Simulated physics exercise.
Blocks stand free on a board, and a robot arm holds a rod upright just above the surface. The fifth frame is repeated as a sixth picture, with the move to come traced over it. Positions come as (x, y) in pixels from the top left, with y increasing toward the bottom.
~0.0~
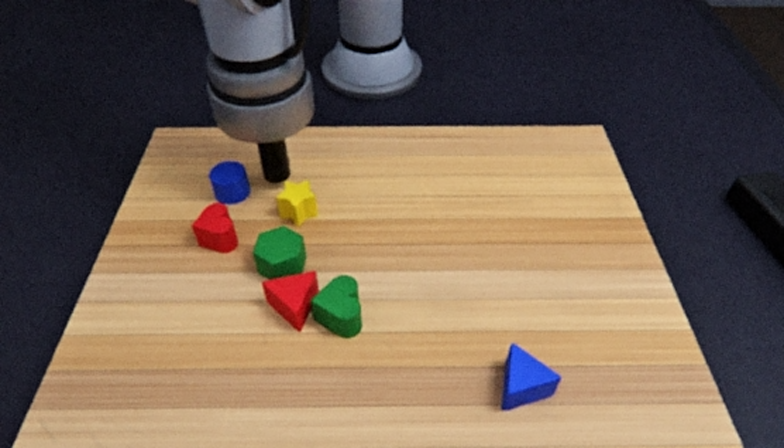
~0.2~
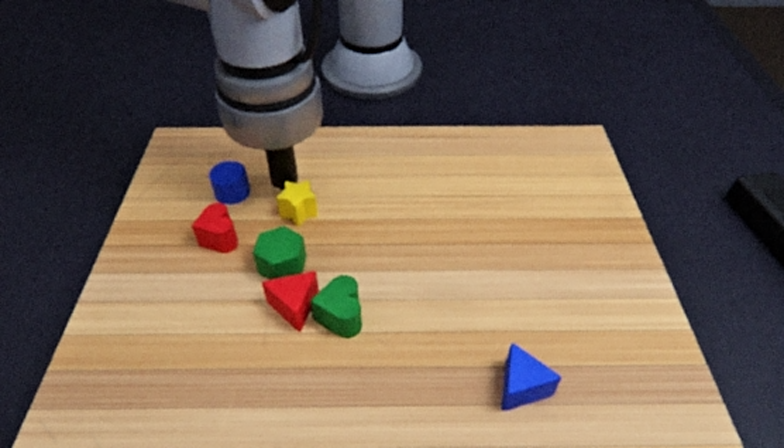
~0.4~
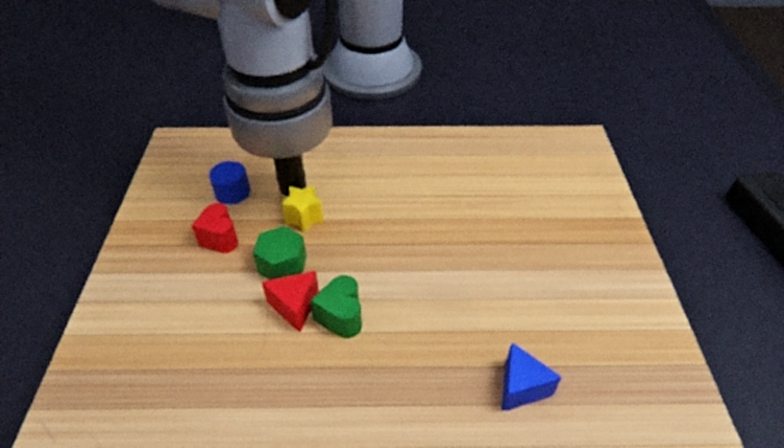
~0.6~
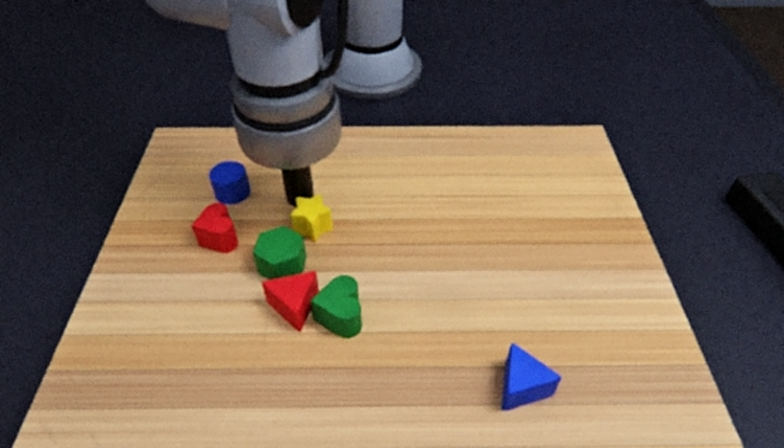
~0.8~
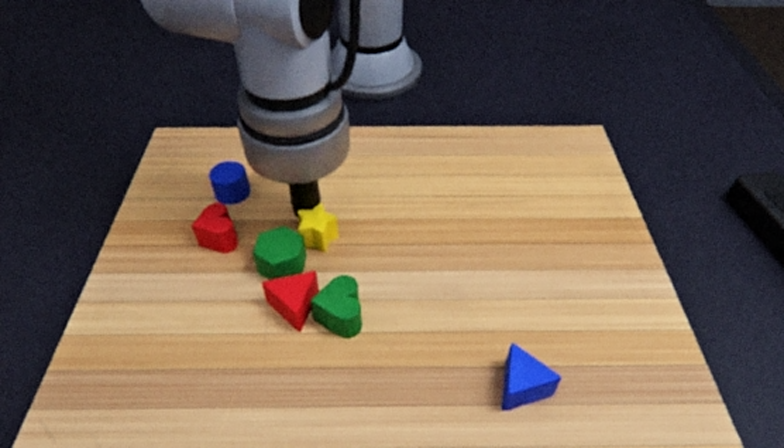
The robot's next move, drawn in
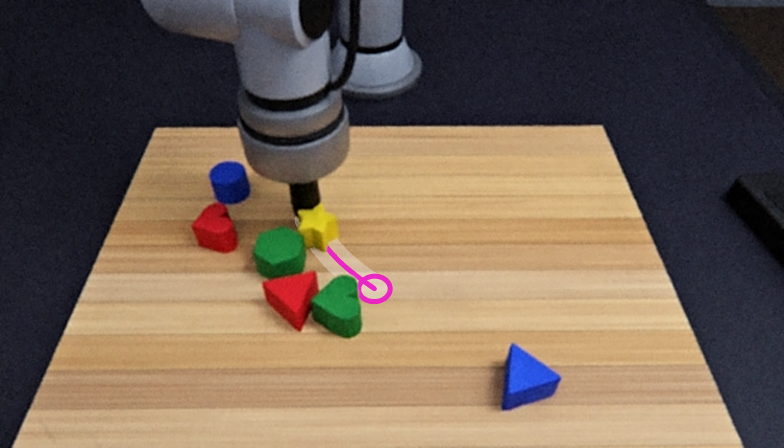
A robot arm's rod pushes the yellow star a short way down and right.
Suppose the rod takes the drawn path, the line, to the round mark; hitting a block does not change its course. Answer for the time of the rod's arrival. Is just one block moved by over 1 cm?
No
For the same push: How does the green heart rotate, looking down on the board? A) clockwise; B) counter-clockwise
Correct choice: A.
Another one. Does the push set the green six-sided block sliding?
Short answer: No.
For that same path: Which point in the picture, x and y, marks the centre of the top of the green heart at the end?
Near (348, 320).
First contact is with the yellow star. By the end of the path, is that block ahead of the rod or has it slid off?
At the end of the path, the rod is still pushing the yellow star ahead of it.
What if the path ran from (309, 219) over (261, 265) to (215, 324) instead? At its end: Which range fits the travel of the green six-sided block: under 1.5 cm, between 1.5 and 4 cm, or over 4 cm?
My prediction: Over 4 cm.
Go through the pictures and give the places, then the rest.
Rod tip (278, 175); block tops, green six-sided block (278, 244); yellow star (296, 191); green heart (339, 296), in the first frame.
Rod (285, 181); blocks unchanged, in the second frame.
Rod (293, 189); yellow star (301, 197), in the third frame.
Rod (301, 199); yellow star (310, 207), in the fourth frame.
Rod (308, 211); green six-sided block (278, 244); yellow star (315, 217); green heart (339, 296), in the fifth frame.
Path on the board, from (309, 219) by way of (334, 256) to (374, 289).
The first path, step by step. One third of the way, rod (323, 236); yellow star (332, 244).
Two thirds of the way, rod (346, 259); yellow star (357, 269); green heart (340, 304), turned 15° clockwise.
At the end, rod (374, 281); green six-sided block in place; yellow star (387, 293); green heart (348, 320), turned 65° clockwise.
